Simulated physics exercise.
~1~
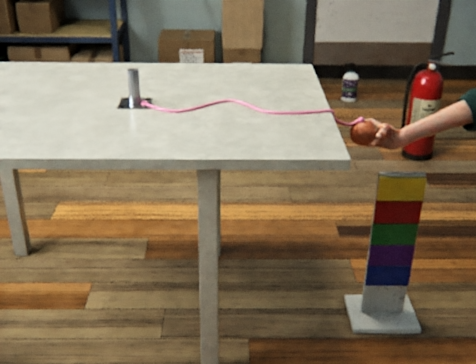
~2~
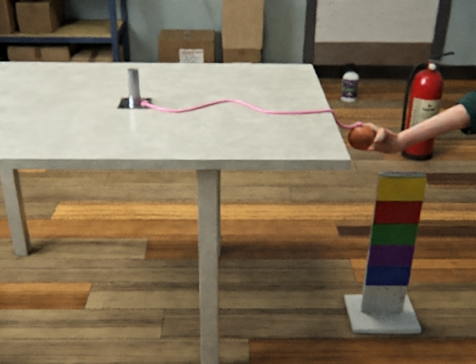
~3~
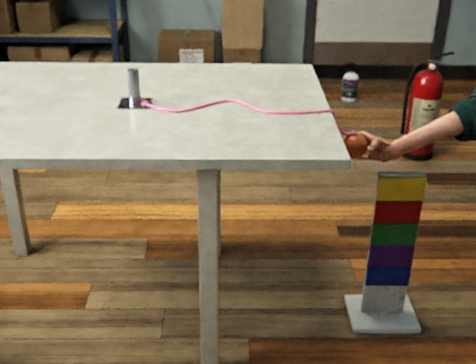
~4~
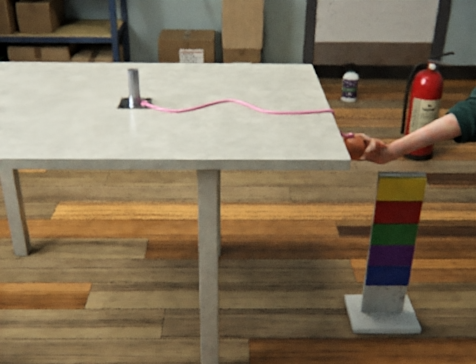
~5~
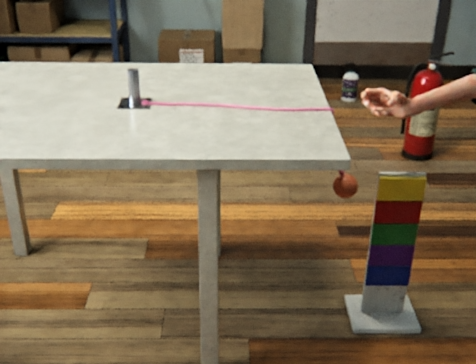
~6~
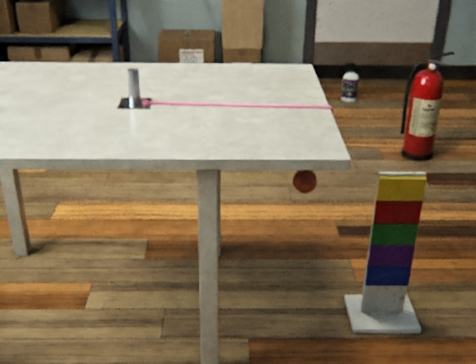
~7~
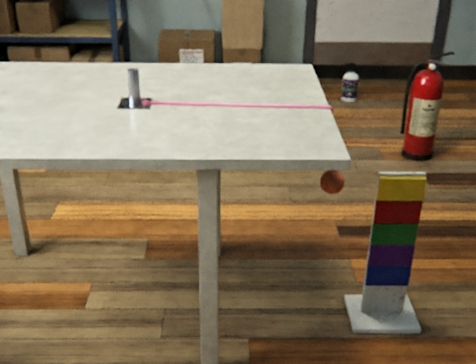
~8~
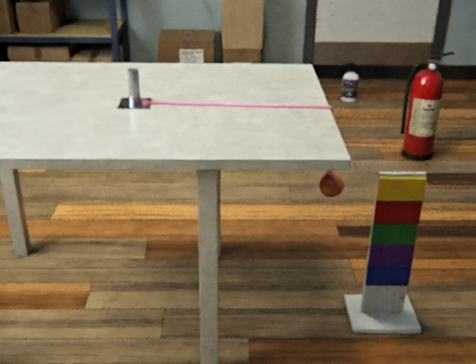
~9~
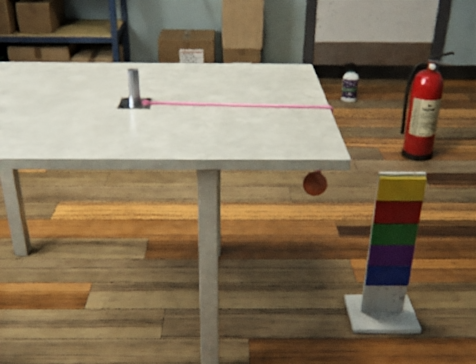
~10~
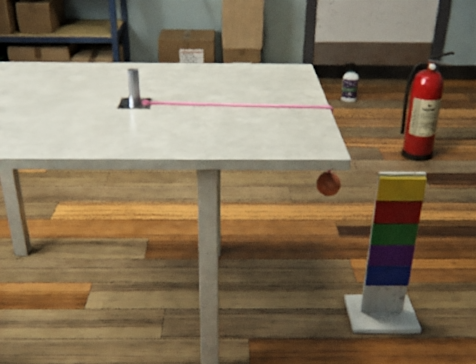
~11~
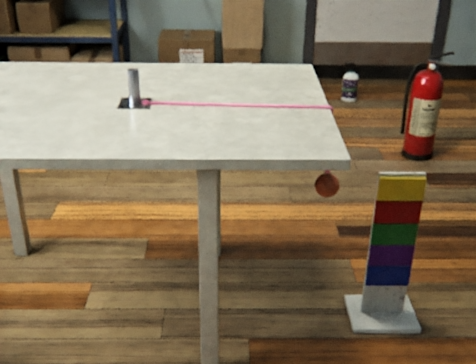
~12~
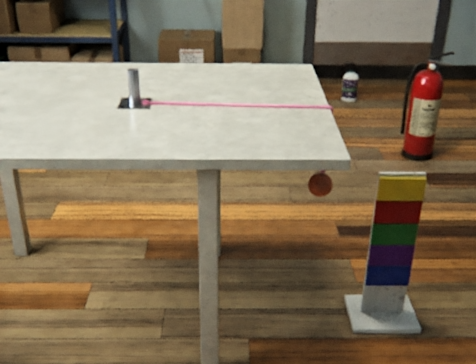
An orange ball is held by a hand just off the right edge of a pale table, its pink cord lying in a slack wave from a metal post on the tabletop. Beside it on the wooden floor stands a board striped yellow, red, green, purple and blue. The hand eases the ball slightly down and left, then lets go and draws back out of view. The ball drops a short way and the cord pulls straight. It swings left beneath the table edge, returns right, and sways gently, ending suspended level with the yellow band.
